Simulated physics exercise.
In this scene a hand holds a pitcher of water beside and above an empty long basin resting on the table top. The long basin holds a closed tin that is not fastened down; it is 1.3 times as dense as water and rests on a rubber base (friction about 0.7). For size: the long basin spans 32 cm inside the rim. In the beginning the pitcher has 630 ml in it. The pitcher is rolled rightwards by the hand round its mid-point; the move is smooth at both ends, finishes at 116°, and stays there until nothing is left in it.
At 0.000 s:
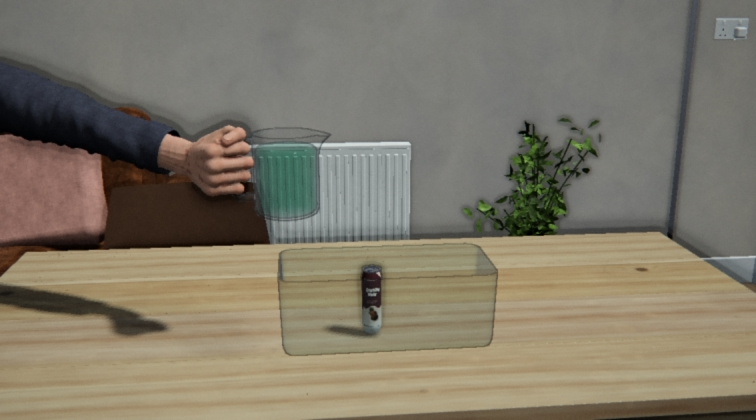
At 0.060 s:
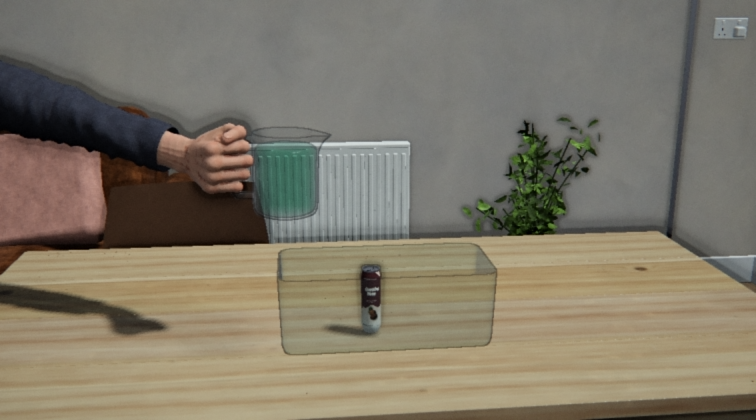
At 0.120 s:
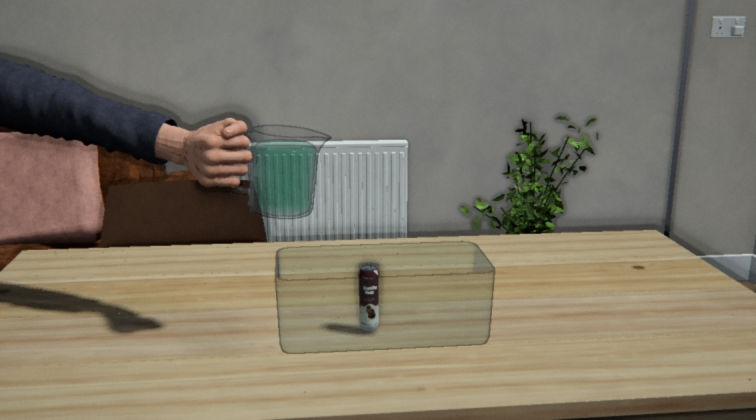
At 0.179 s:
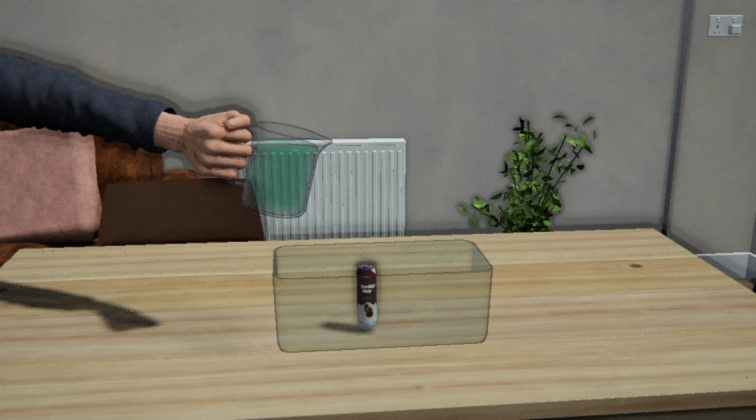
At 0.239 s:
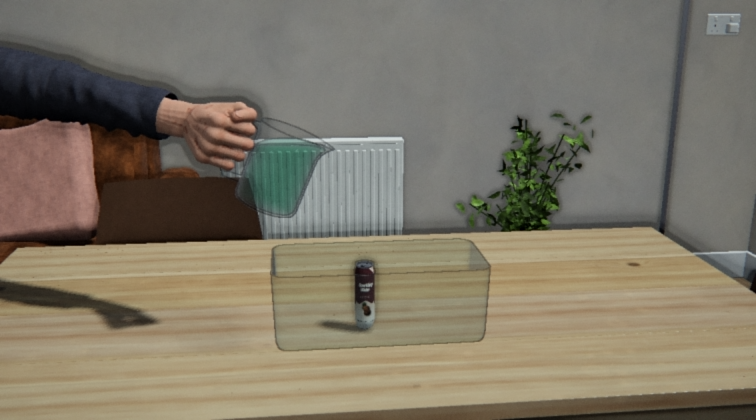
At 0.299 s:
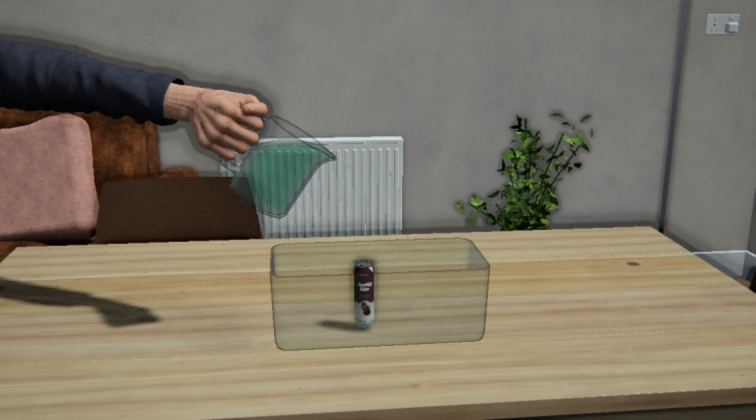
A hand held a clear pitcher of green liquid above a long, see-through basin with a small tin standing inside, then smoothly tilted the pitcher to the right, bringing the liquid to its lip.
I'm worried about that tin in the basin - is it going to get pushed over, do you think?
Bet it can't stay vertical.
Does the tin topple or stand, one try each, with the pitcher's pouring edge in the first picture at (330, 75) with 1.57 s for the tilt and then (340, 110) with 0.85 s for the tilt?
Trial 1 - tin stays standing; trial 2 - tin stays standing.
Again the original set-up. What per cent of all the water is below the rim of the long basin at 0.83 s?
Roughly 80 per cent.
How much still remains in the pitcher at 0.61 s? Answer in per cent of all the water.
58 %.
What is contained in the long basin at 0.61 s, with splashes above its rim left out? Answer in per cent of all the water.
Near 18 in a hundred.
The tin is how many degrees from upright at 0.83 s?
I'd put it at close to 0 degrees off upright.
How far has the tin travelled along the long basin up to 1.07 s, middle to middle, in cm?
Around 6 centimetres.
By 0.61 s the tilt is 97° and 57 per cent is still to pour; the tin stands where it began.
By 0.83 s the tilt is 116° and 9 per cent is still to pour; the tin stands where it began.
By 1.07 s the tilt is 116° and 0 per cent is still to pour; the tin lies on its side.
By 1.33 s the tilt is 116° and 0 per cent is still to pour; the tin lies on its side.
At rest the tin lies on its side.
